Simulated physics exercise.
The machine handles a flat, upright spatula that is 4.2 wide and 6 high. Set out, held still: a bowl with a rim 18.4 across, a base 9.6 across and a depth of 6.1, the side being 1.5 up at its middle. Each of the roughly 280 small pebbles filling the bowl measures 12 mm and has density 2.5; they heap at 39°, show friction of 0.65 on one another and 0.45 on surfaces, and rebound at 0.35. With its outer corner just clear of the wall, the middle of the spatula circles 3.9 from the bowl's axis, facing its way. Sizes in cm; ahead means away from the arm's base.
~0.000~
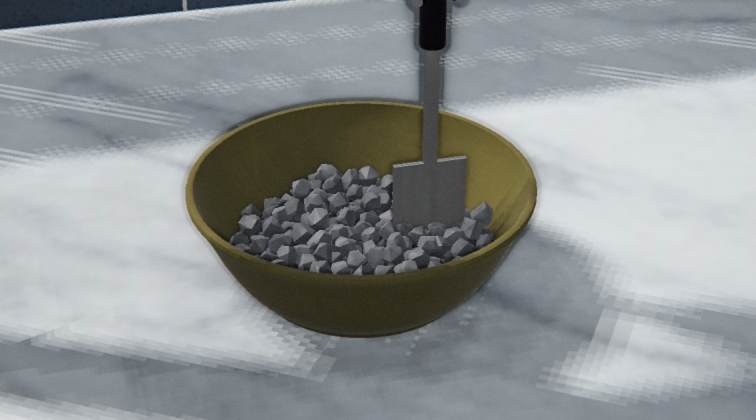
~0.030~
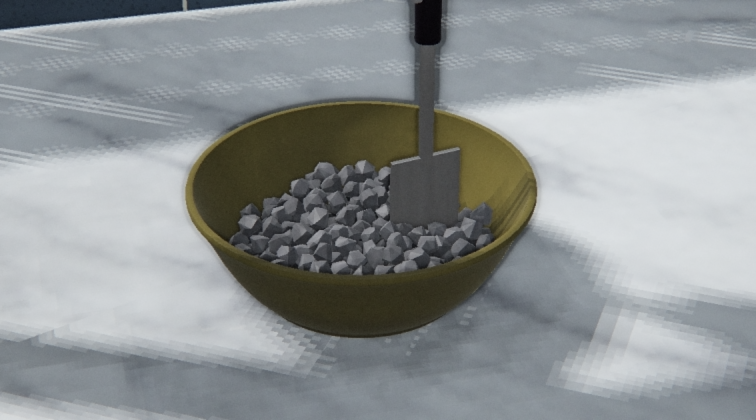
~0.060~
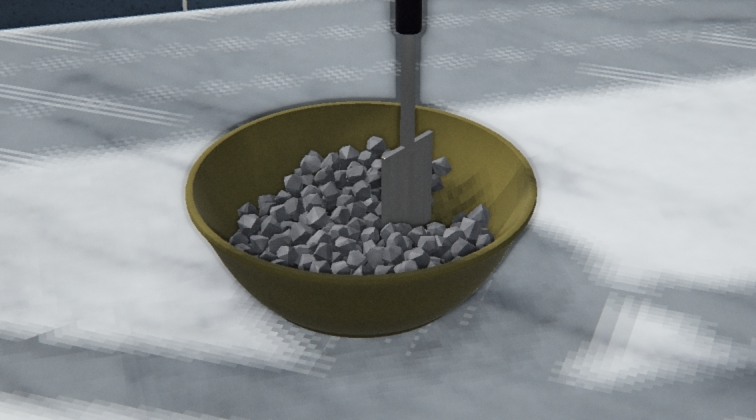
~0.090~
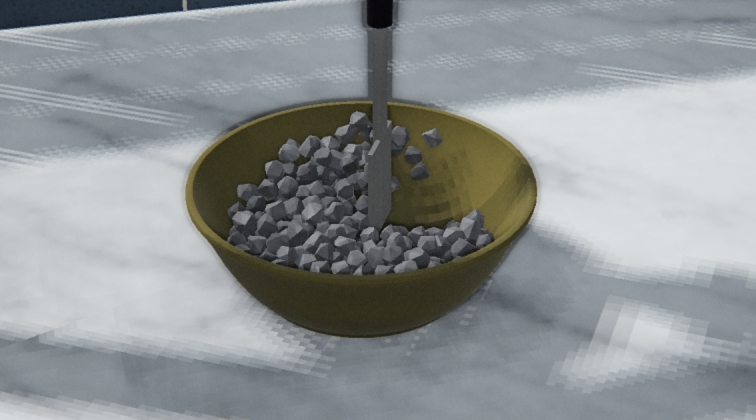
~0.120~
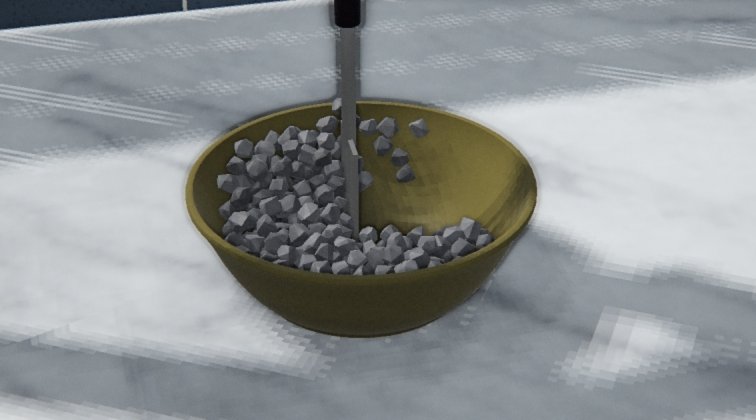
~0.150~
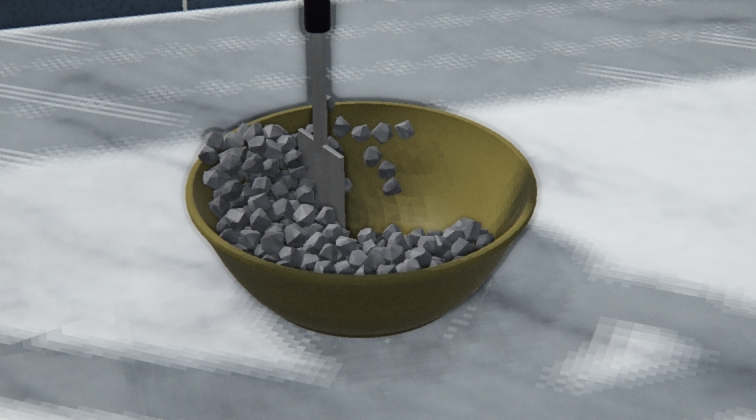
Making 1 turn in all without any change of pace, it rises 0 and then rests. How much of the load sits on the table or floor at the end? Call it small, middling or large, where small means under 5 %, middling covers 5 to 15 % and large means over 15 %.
I would call it large.
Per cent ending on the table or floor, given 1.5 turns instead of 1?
It would be around 30 percent.
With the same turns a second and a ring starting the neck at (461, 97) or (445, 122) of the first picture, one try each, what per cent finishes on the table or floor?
Close to 25 and 35 in a hundred.
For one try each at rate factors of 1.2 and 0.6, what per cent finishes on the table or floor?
Around 35 percent for the first try and 10 percent for the second.
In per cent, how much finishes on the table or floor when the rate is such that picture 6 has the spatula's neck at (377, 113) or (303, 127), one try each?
It comes to close to 10 per cent and close to 35 per cent.
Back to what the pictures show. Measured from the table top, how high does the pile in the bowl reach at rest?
Around 6.5 cm above the table.
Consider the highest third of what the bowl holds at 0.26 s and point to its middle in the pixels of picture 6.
Upper-third centre: Approx. (293, 245) px.
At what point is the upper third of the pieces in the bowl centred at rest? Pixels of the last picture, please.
The centre sits around (410, 171) in the last picture.
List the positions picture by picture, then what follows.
In the first picture, spatula neck at (430, 137), 0° round; upper third of the load around (356, 237), from x 240 to 485, top at y 175; 284 in the bowl.
In the second picture, spatula neck at (426, 132), 10° round; upper third of the load around (354, 235), from x 240 to 485, top at y 170.
In the third picture, spatula neck at (408, 120), 35° round; upper third of the load around (351, 218), from x 240 to 485, top at y 145.
In the fourth picture, spatula neck at (380, 114), 60° round; upper third of the load around (335, 206), from x 235 to 485, top at y 120.
In the fifth picture, spatula neck at (349, 113), 86° round; upper third of the load around (304, 194), from x 230 to 485, top at y 110.
In the sixth picture, spatula neck at (320, 119), 112° round; upper third of the load around (276, 191), from x 210 to 485, top at y 105; 284 in the bowl.
After 0.26 s, 204° round, highest piece 10 above the table; 266 in the bowl, 18 in flight or on the tool.
After 0.36 s, 297° round, highest piece 10 above the table; 238 in the bowl, 20 on the table or floor, 26 in flight or on the tool.
After 0.62 s, 0° round, highest piece 7 above the table; 219 in the bowl, 65 on the table or floor.
After 1.32 s, 0° round, highest piece 7 above the table; 219 in the bowl, 65 on the table or floor.
At rest, 219 in the bowl, 65 on the table or floor. That is 23 % on the table or floor.
